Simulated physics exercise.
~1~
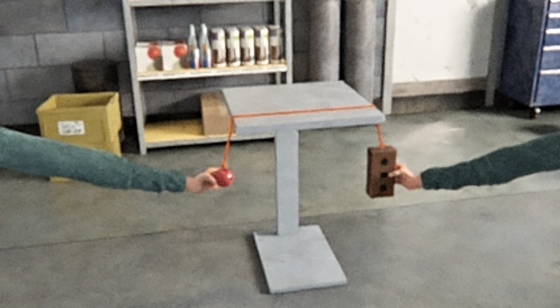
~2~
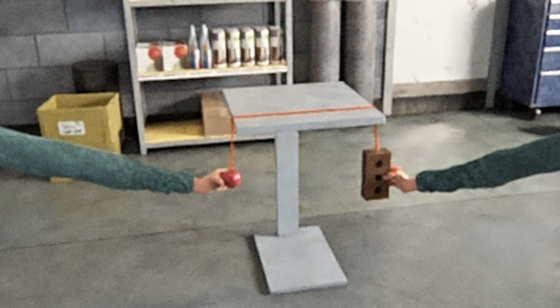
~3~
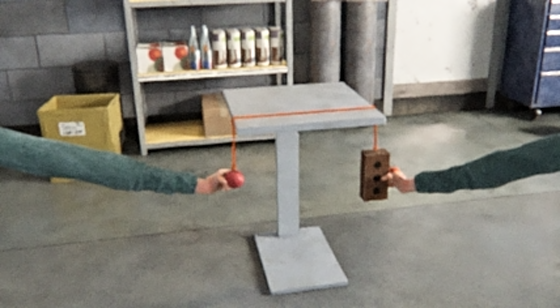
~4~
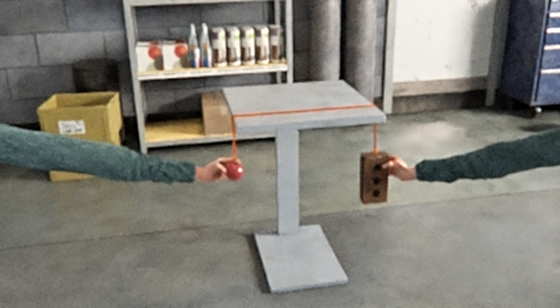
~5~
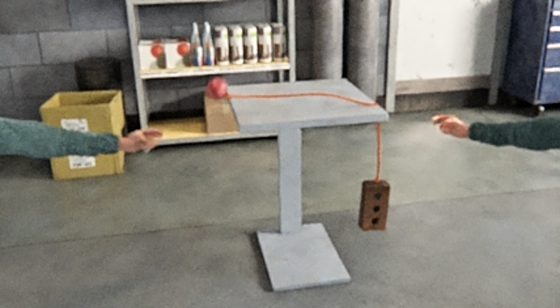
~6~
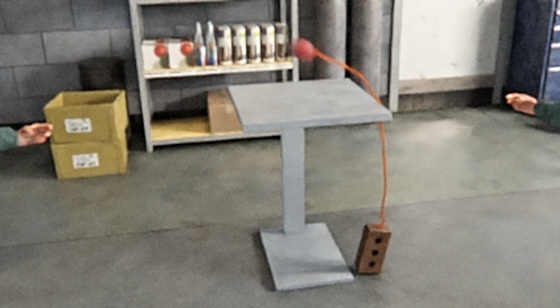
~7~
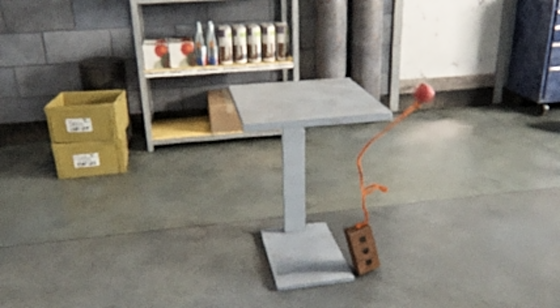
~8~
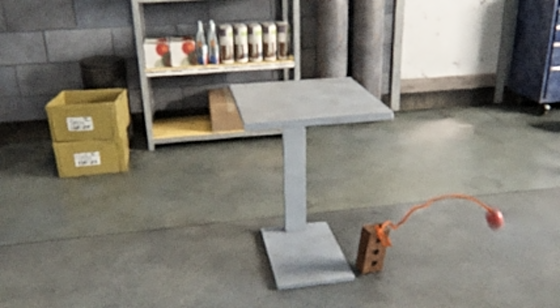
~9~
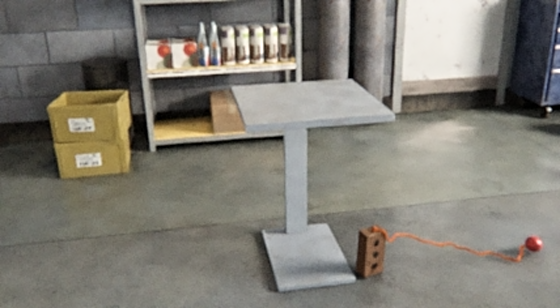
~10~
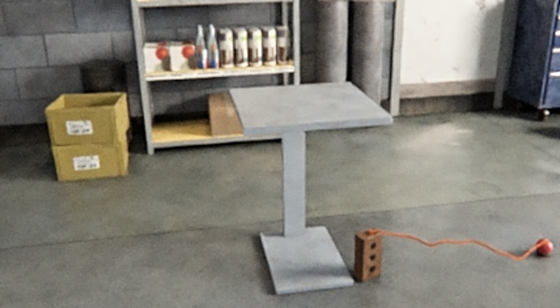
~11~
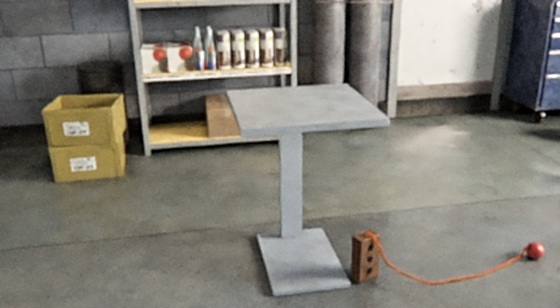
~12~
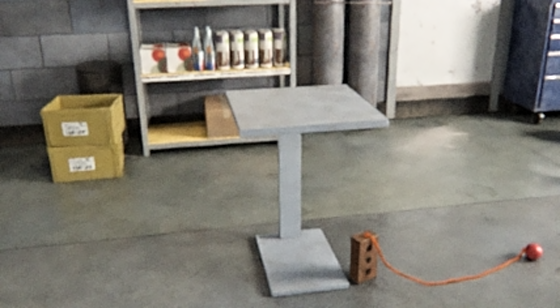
A brick dropped to the floor when two hands let go of it and a red apple-like ball tied to the other end, dragging the orange cord rightwards over a small gray table; the ball flew across and ended up on the floor to the right.
